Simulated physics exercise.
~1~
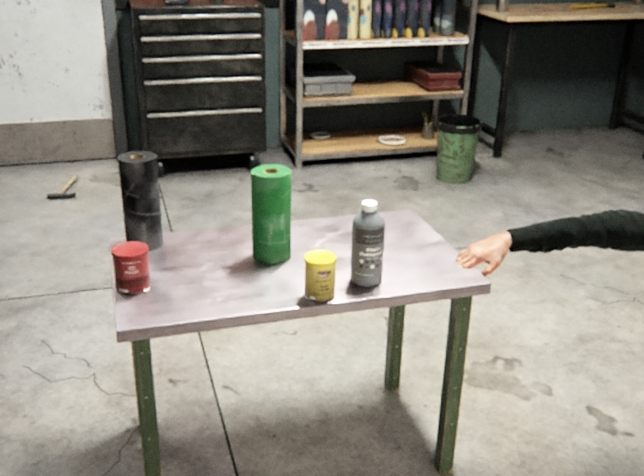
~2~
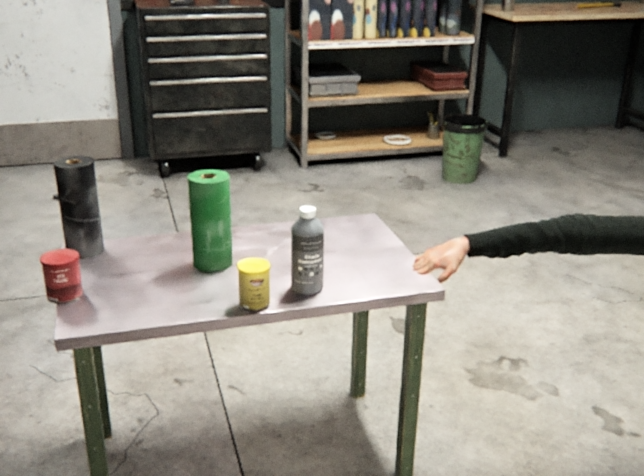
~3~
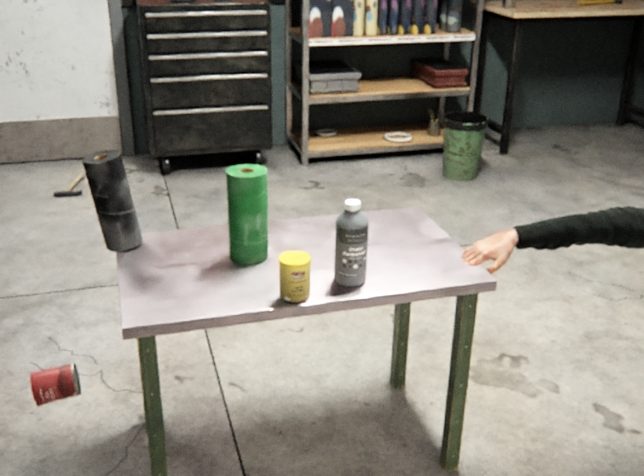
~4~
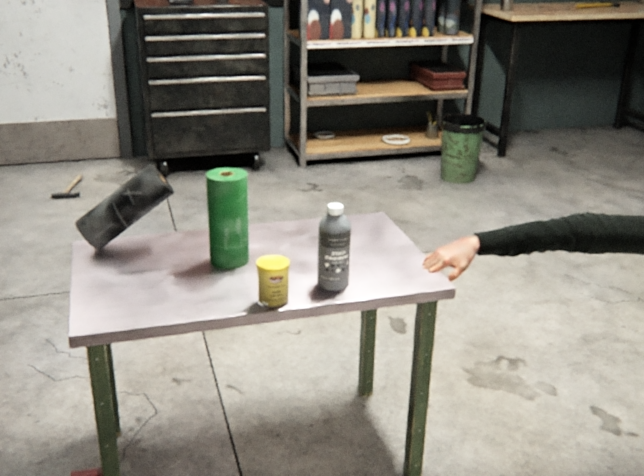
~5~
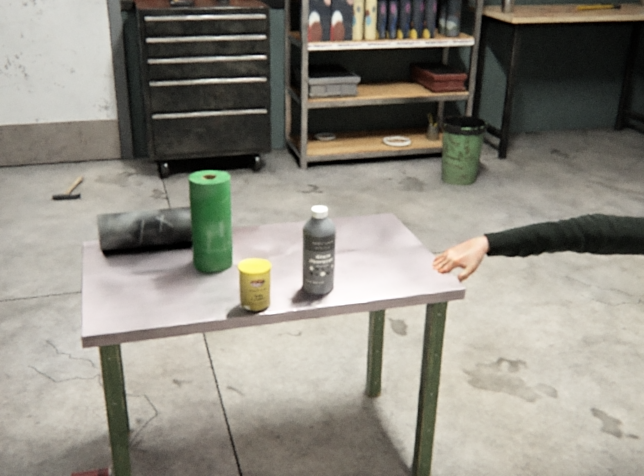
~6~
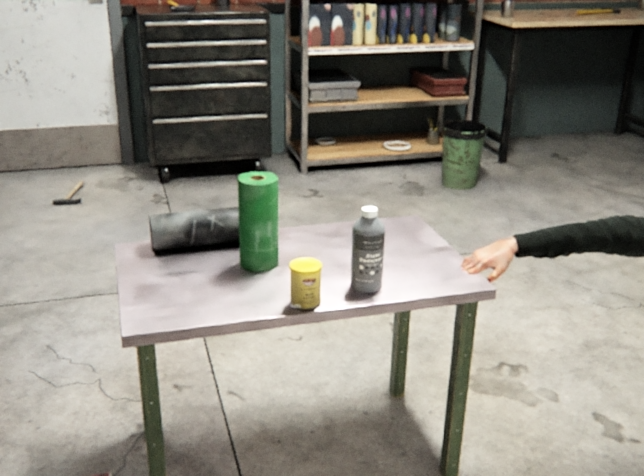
The footage shows a hand at the right edge of a table shifting it left and right in a workshop; a red tin falls off the left side and a black roll topples onto the tabletop, while the green roll, yellow tin and grey bottle stay upright.
